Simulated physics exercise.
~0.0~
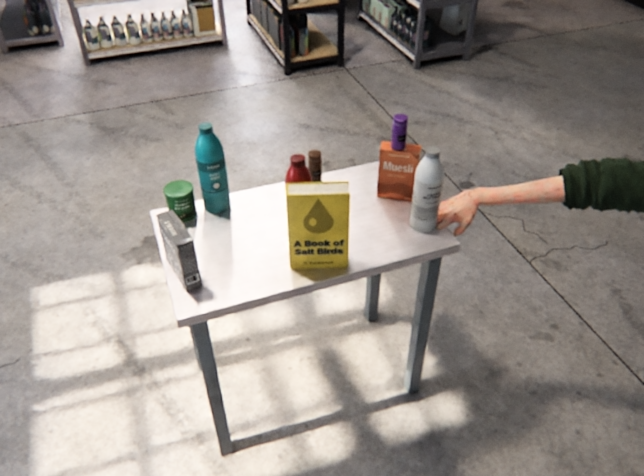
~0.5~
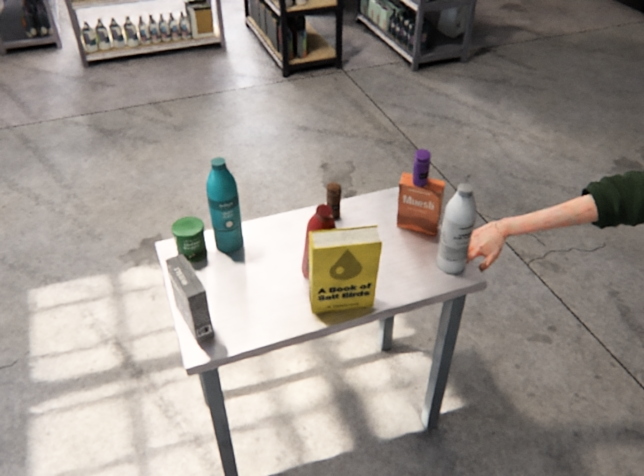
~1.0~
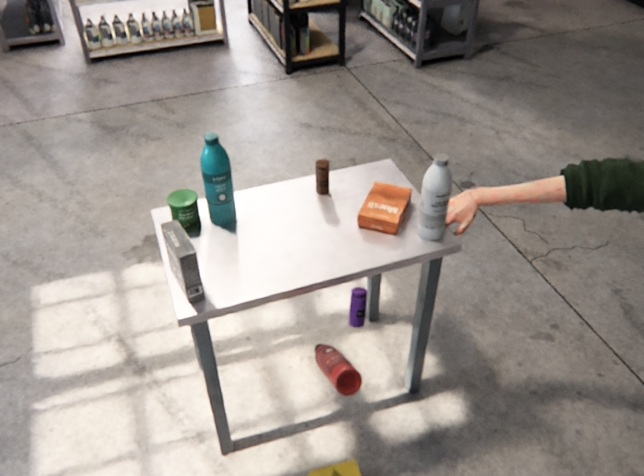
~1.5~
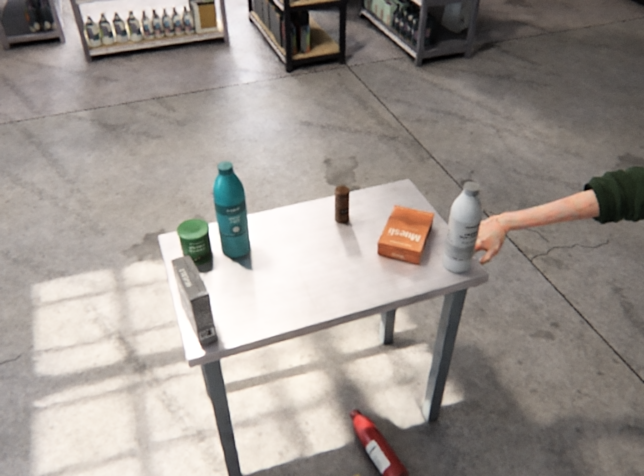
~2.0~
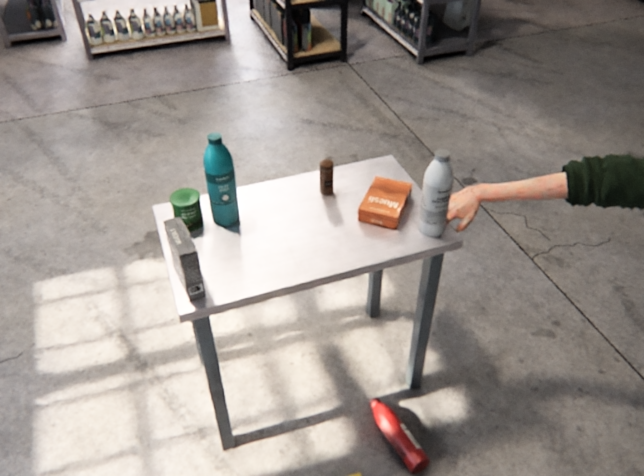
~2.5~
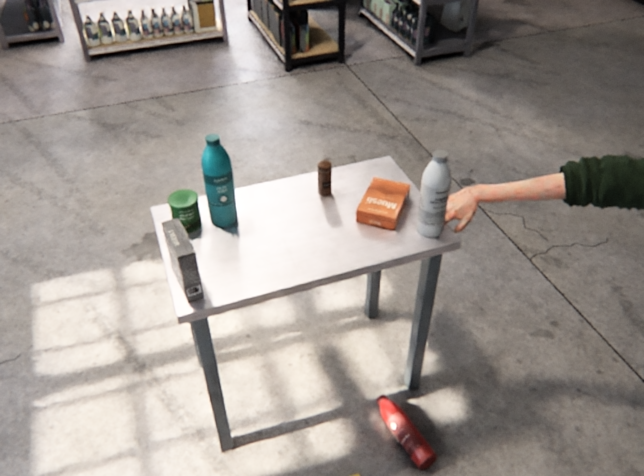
A white side table, seen from above on a sunlit concrete floor with shelves behind, slides toward us as a hand rests near the white bottle at its right end. The yellow book, red bottle and purple shaker at the front and back lean, while the teal bottle, green tin and grey packet stay upright on the left. As the table shifts back, those three fall to the floor and the orange packet drops flat. The table moves forward and back again, and the red bottle ends lying below, with the brown shaker still standing.
